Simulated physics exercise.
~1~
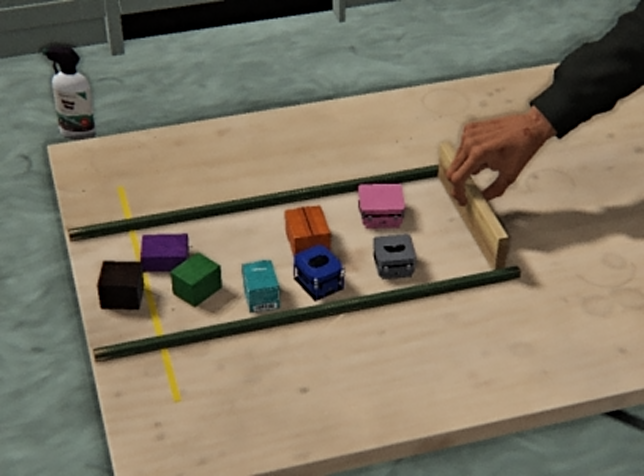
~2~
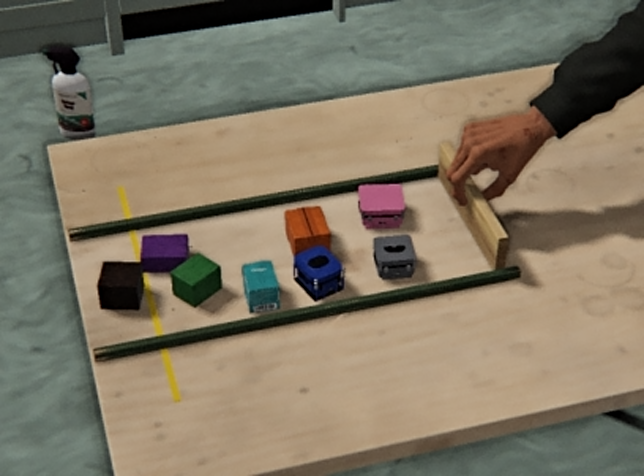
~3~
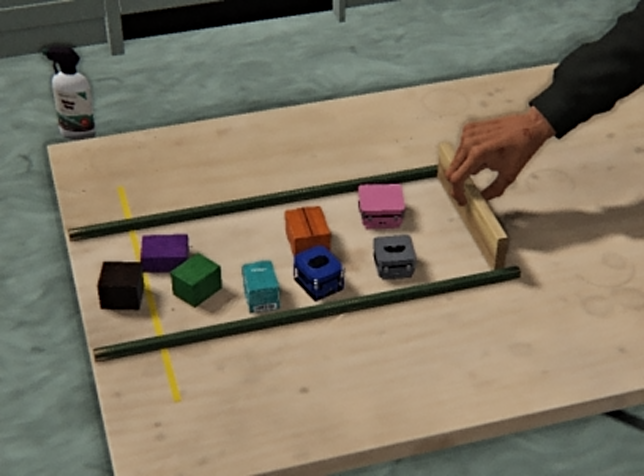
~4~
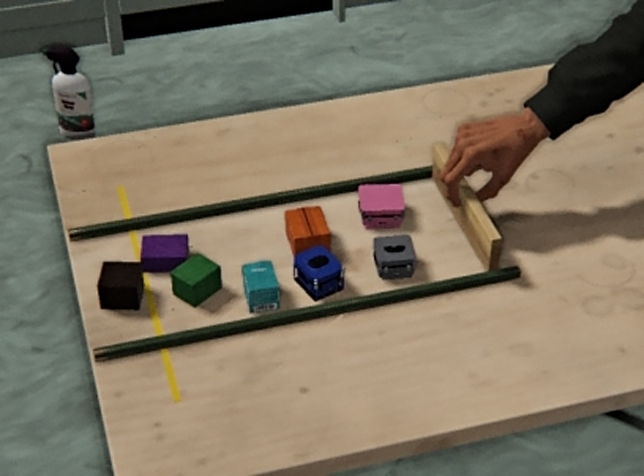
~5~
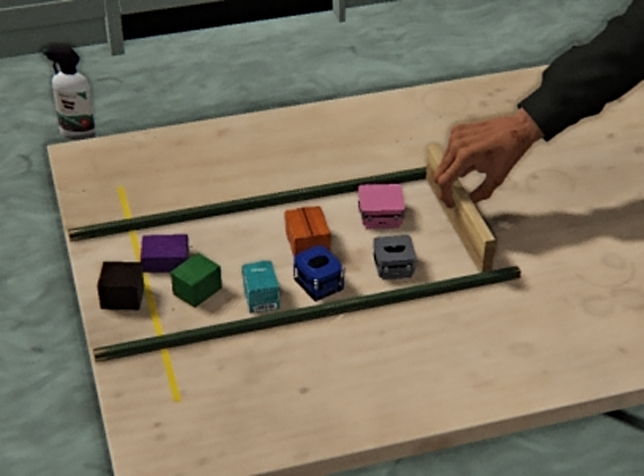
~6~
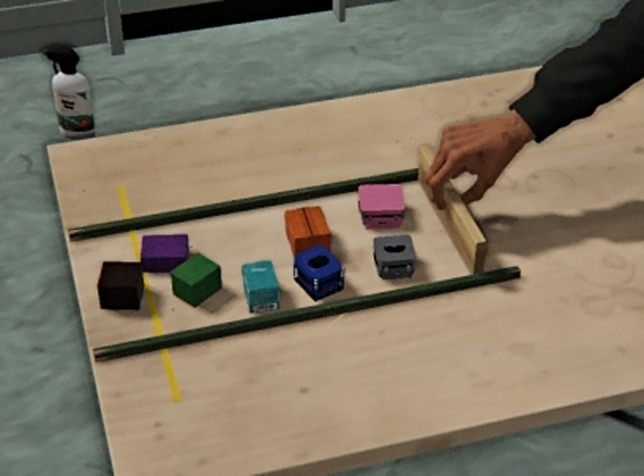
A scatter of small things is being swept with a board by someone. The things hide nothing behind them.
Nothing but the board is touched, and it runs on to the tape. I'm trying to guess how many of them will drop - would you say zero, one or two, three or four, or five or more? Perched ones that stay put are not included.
The count that falls off is between three and four.
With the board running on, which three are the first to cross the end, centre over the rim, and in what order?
They go in this order: The black block, the turquoise box and the green block.
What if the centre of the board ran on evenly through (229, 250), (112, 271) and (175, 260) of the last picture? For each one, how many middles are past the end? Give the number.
Taking the places in turn, the counts are 0, 6 and 1.
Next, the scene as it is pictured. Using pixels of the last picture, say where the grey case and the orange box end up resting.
(135, 311) and (99, 284).
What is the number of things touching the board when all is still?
Tally at the end: 2.
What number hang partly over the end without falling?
Looks like 2 of them.
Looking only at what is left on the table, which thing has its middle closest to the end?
Closest in the end is the blue case.
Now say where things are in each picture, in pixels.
In the first frame, black block (121, 285); purple block (165, 253); green block (197, 280); board (471, 206); tape (146, 284).
In the second frame, purple block (165, 254); grey case (394, 258).
In the third frame, green block (197, 280); turquoise box (261, 286).
In the fourth frame, black block (121, 286); blue case (318, 273).
In the fifth frame, purple block (165, 254); orange box (308, 233).
In the sixth frame, black block (121, 286); purple block (165, 254); green block (197, 280); board (450, 209); tape (146, 284).
Early on, none off yet; black block at rest near (121, 286); purple block at rest near (165, 254); green block at rest near (197, 280).
Finally, the number that fall off is three or four; lost, turquoise box, green block, purple block and black block.
